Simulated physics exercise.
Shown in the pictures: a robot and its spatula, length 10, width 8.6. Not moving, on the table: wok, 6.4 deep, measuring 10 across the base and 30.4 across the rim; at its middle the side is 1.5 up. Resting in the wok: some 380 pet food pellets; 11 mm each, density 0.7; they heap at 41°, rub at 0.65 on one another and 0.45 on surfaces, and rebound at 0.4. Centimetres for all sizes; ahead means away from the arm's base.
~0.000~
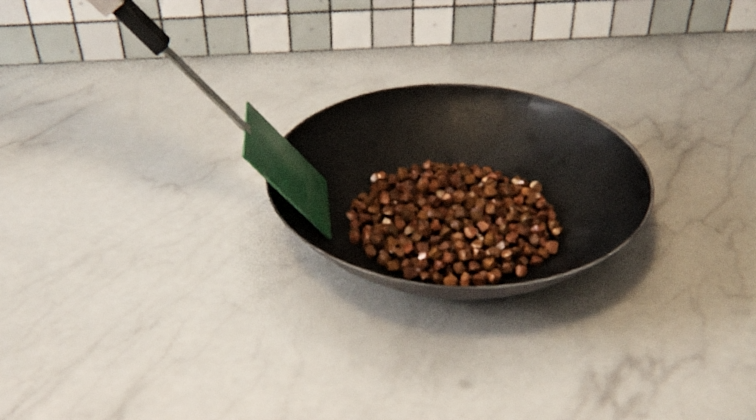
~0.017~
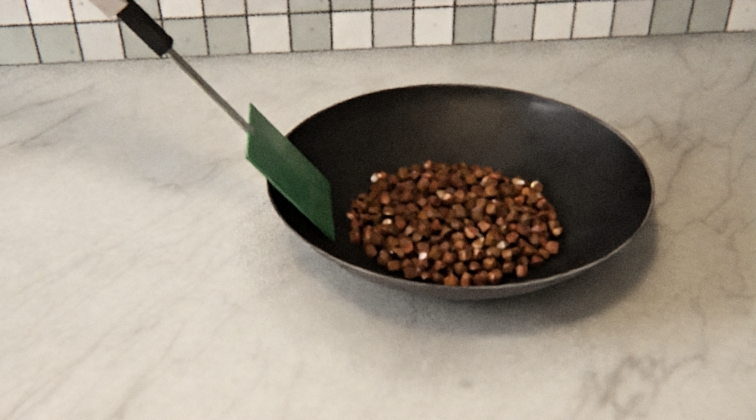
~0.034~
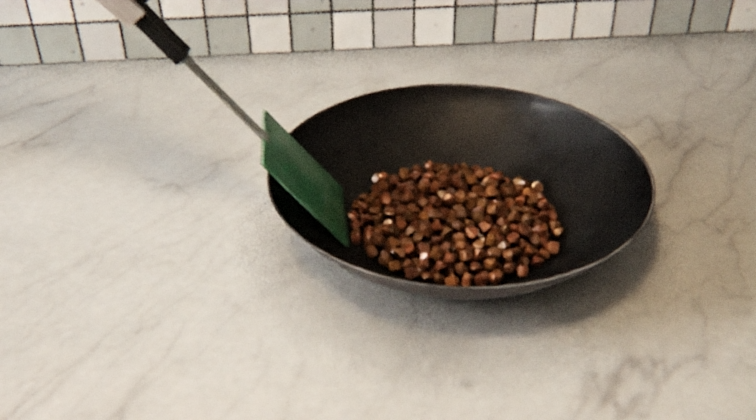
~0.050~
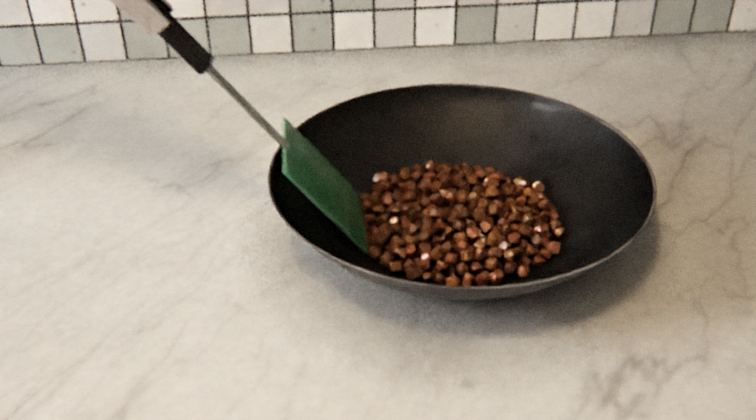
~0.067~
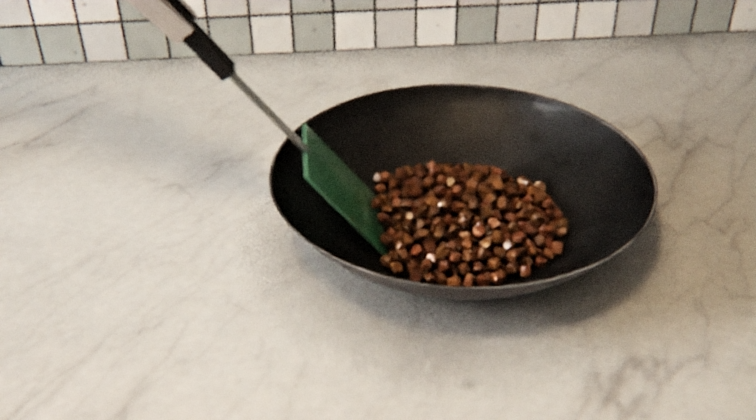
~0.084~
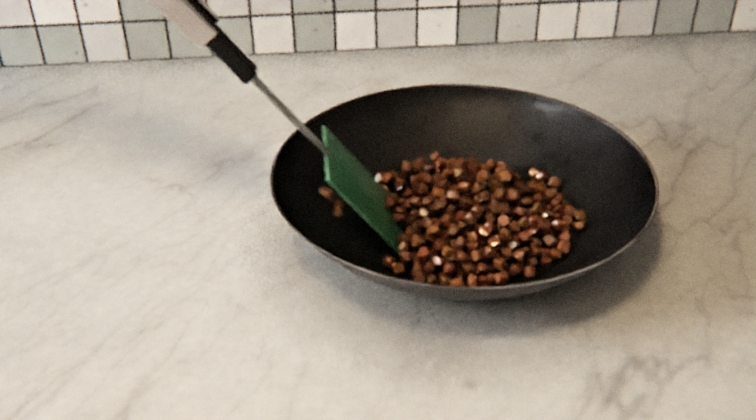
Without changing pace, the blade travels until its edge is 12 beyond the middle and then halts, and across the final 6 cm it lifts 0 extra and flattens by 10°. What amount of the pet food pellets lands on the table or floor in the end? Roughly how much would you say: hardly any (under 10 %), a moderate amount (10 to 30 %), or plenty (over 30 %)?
I'd say plenty.
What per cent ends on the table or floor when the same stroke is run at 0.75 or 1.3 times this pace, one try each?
Near 35 and near 50 percent respectively.
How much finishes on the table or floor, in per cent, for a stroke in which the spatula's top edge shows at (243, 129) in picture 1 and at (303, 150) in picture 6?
35 %.
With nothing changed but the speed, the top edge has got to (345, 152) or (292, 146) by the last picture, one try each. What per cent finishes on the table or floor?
I'd estimate some 55 and 25 in a hundred.
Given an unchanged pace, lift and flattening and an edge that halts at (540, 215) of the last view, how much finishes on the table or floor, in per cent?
About 10 per cent.
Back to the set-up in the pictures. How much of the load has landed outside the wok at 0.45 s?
About 30 per cent.
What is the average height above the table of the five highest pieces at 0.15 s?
I'd say close to 8 cm on average.
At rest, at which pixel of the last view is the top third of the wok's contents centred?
Close to pixel (542, 182).
After 0.15 s, sloping 53°, highest piece 11 above the table; 378 in the wok, 3 on the blade or in flight.
After 0.22 s, sloping 51°, highest piece 14 above the table; 376 in the wok, 5 on the blade or in flight.
After 0.45 s, sloping 43°, highest piece 7 above the table; 201 in the wok, 107 on the table or floor, 73 on the blade or in flight.
After 1.50 s, sloping 43°, highest piece 7 above the table; 199 in the wok, 182 on the table or floor.
At rest, 199 in the wok, 182 on the table or floor. That is 48 % on the table or floor.
